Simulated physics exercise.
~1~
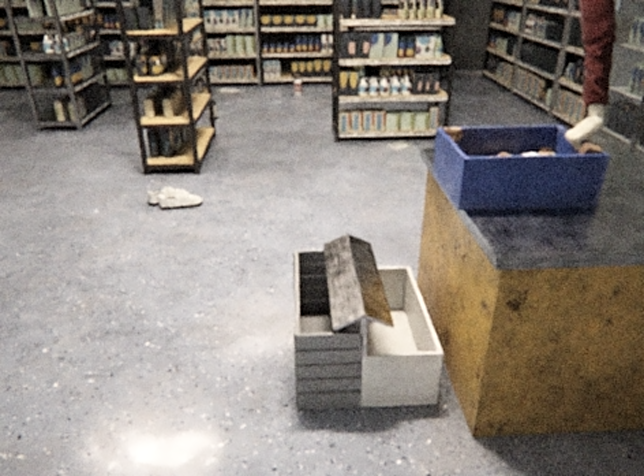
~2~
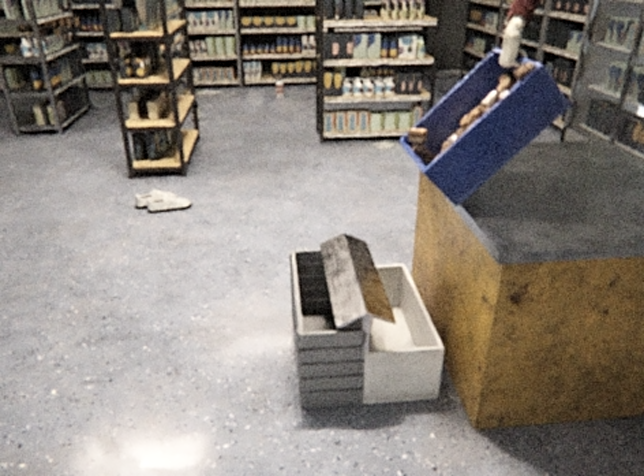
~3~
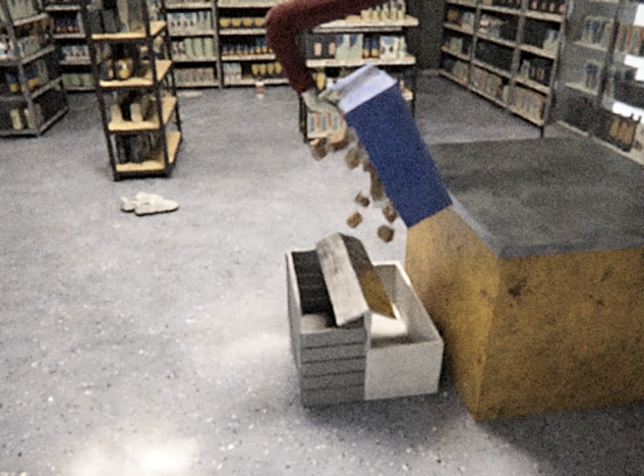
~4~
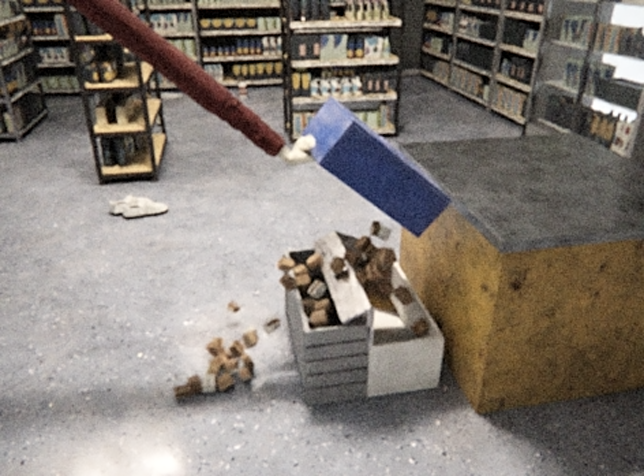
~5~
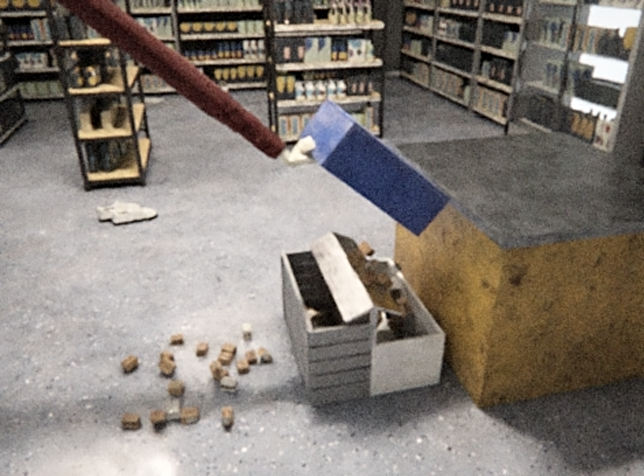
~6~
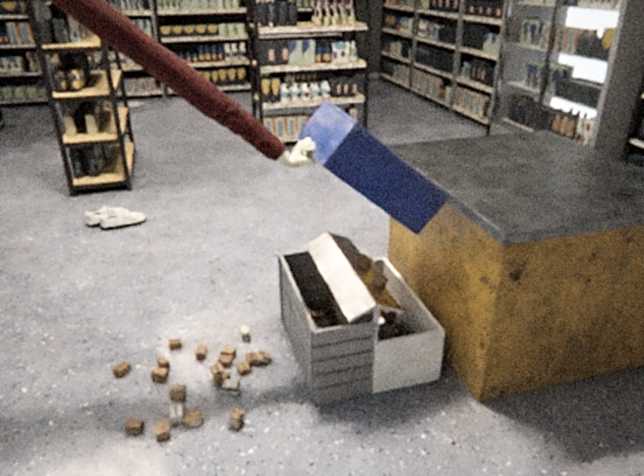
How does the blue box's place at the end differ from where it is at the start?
At the start the blue box sits upright on top of the bench, while at the end it is further left, tipped steeply over the bench's left edge above the containers.
